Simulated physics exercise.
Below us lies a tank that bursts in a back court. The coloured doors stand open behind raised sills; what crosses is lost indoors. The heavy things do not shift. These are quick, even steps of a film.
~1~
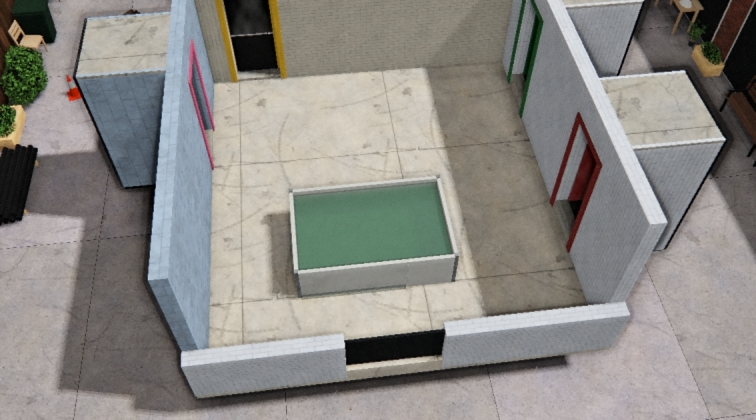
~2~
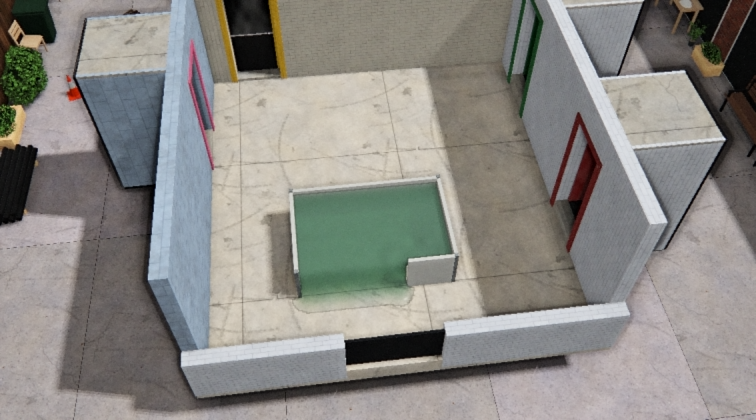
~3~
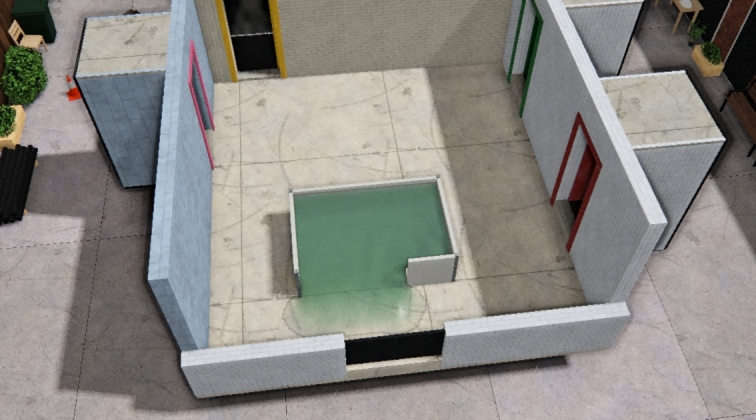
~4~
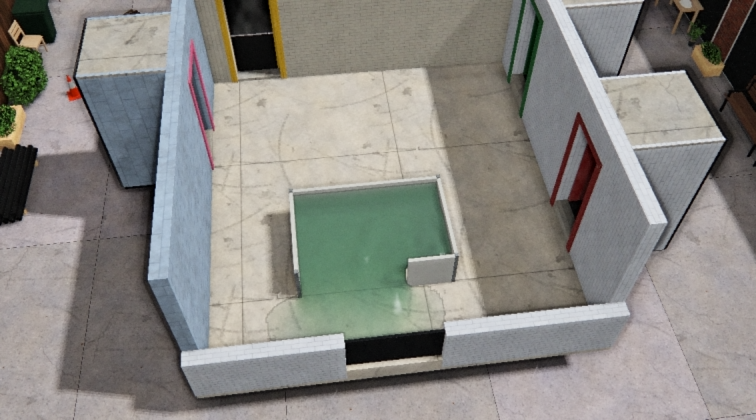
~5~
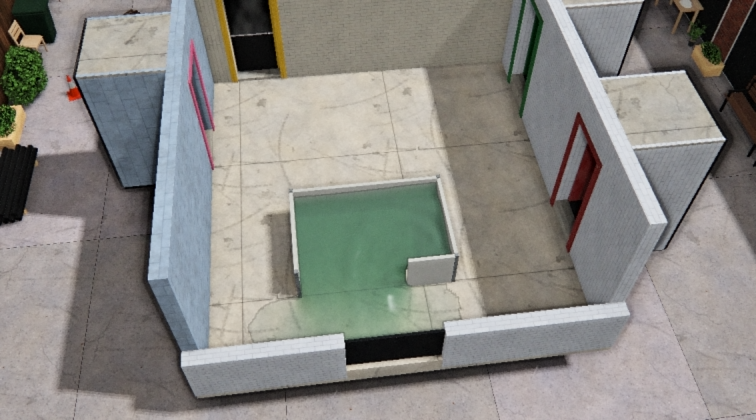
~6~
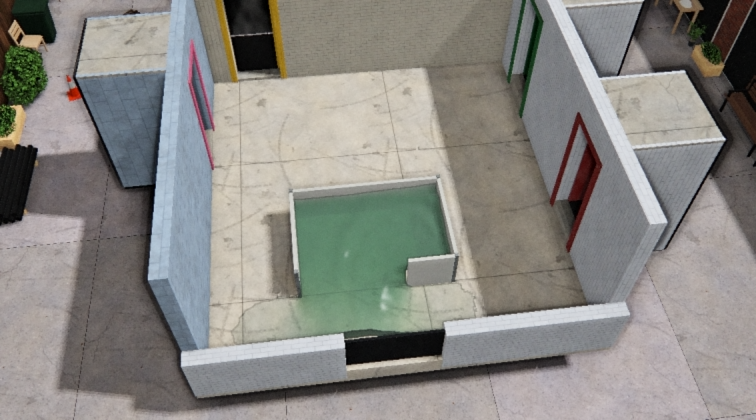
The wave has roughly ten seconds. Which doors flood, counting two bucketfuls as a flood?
One by one: The pink door holds within the limit; the green door holds within the limit; the yellow door floods; the red door holds within the limit.
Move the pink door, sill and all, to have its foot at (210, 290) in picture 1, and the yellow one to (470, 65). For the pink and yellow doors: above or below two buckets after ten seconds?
In short: Pink door takes more; yellow door is over.
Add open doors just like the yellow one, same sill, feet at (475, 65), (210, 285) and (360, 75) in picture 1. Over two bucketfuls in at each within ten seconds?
In turn: Takes more, passes that mark, lets less in.
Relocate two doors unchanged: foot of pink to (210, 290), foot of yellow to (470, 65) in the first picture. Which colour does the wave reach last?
I say the door marked yellow.
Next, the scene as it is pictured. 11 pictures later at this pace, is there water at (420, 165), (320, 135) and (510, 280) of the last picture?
In that order: No water, not flooded, awash.
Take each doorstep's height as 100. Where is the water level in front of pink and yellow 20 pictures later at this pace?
In turn 50 and 0 per cent.
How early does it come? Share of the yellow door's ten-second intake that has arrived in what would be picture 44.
Close to 70 %.
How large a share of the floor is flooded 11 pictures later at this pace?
About 30 per cent.
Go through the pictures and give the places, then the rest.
The open tank at (371, 225) is whole and still, in the first picture.
Water pours out at (354, 281) and has run to (300, 303), in the second picture.
The front is at (289, 318), out from the gap at (354, 283), in the third picture.
The front is at a hidden place, out from the gap at (354, 283), in the fourth picture.
The front is at a hidden place, out from the gap at (354, 283), in the fifth picture.
The front is at a hidden place, out from the gap at (354, 283), in the sixth picture.
A moment on, water covers 15 % of the floor; the pink door not reached, the green door not reached, the yellow door not reached, the red door not reached.
Next, water covers 30 % of the floor; the pink door not reached, the green door not reached, the yellow door not reached, the red door not reached.
Then, water covers 55 % of the floor; the pink door wet at the sill, nothing in, the green door not reached, the yellow door not reached, the red door wet at the sill, nothing in.
Later, water covers 90 % of the floor; the pink door wet at the sill, nothing in, the green door wet at the sill, nothing in, the yellow door over two buckets in, the red door wet at the sill, nothing in.
In the end, water covers 100 % of the floor; the pink door wet at the sill, nothing in, the green door wet at the sill, nothing in, the yellow door over two buckets in, the red door wet at the sill, nothing in.
